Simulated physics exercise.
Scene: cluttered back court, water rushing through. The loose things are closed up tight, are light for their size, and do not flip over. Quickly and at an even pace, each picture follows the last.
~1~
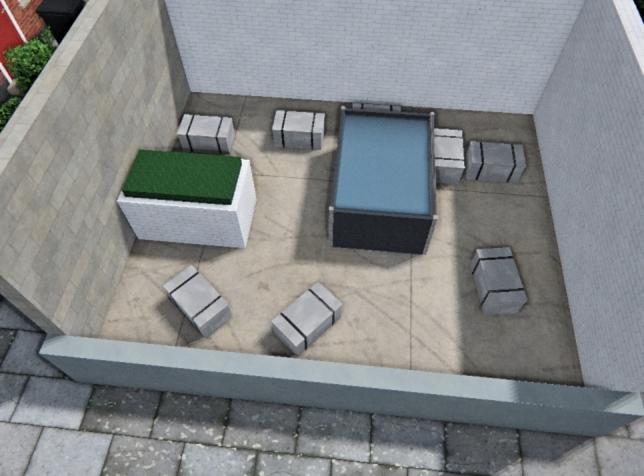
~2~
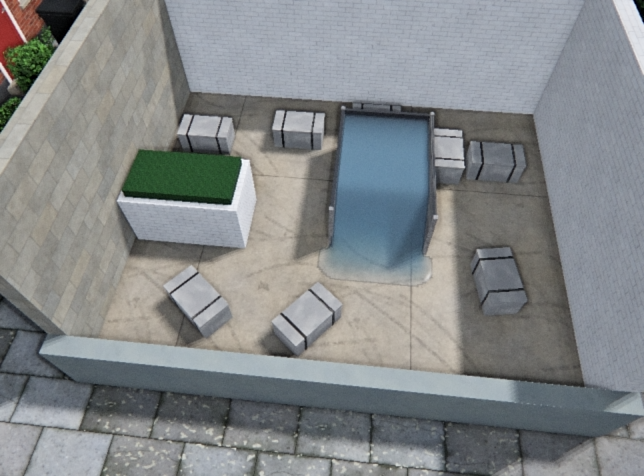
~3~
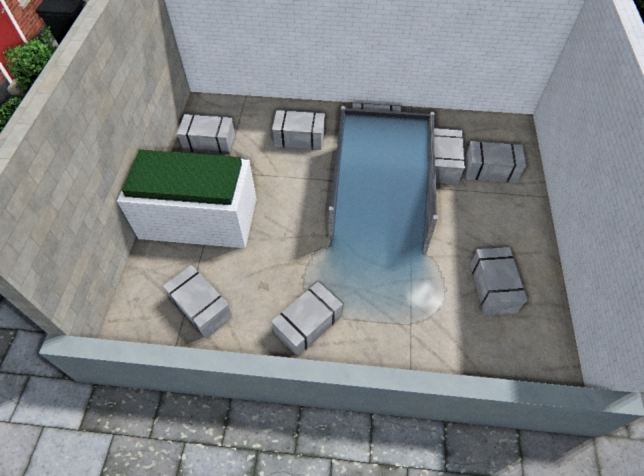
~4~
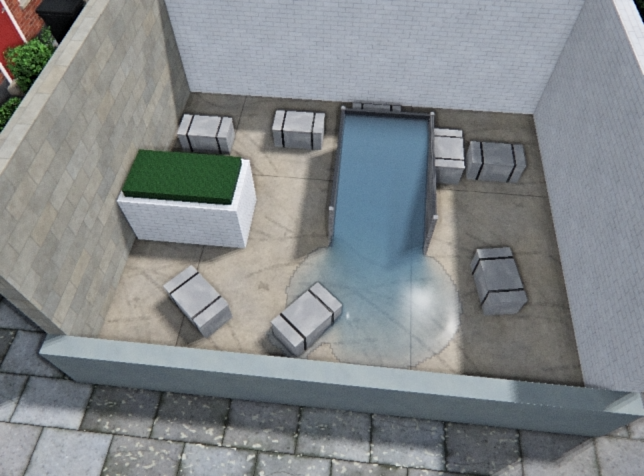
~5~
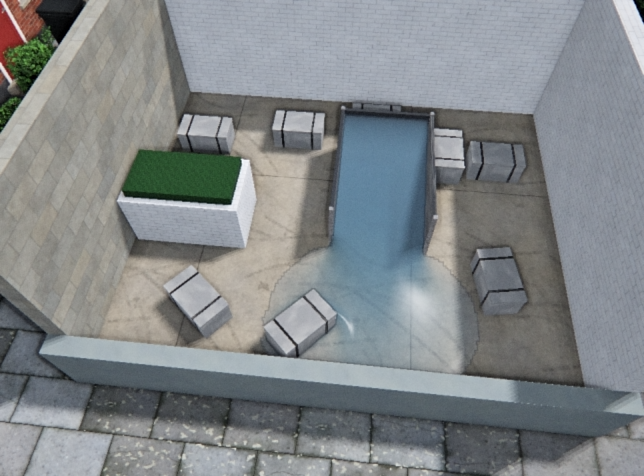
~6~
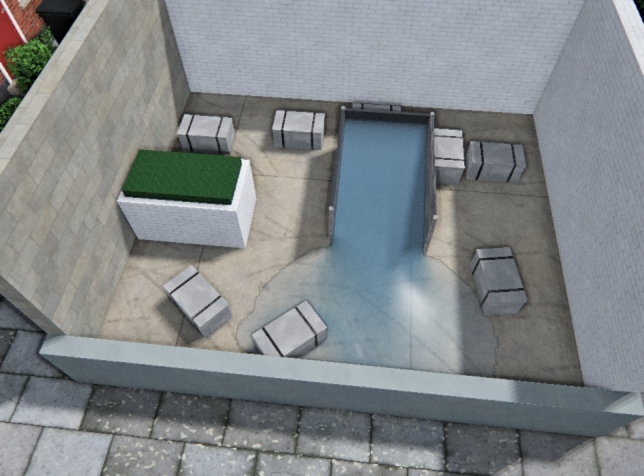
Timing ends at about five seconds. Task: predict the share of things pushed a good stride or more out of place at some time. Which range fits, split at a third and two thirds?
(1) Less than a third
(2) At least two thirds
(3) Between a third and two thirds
3.
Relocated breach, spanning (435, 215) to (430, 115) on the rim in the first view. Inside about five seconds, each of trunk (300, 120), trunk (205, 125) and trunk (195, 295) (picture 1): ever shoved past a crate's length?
Travels that far, falls short, travels that far.
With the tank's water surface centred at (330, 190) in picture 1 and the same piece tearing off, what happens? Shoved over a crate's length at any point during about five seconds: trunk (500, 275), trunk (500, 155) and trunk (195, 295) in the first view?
Well, the first one got driven a long way, the second got driven a long way, and the third got driven a long way.
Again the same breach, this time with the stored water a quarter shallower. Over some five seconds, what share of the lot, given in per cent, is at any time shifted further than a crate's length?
Estimate: Around 40 in a hundred.
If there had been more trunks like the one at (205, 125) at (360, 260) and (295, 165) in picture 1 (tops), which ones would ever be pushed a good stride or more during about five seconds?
In that order: Moved that far, short of that.
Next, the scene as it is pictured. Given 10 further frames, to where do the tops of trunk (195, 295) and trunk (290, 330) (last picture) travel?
Roughly (158, 262) and (188, 305).
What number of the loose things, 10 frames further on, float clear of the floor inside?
It adds up to 1.
A moment on, 1 of 8 are well off their spots; 1 afloat.
Next, 2 of 8 are well off their spots; 1 afloat.
Later, 3 of 8 are well off their spots; 2 afloat.
In the end, 4 of 8 are well off their spots, and 4 have been at some point; 5 afloat.
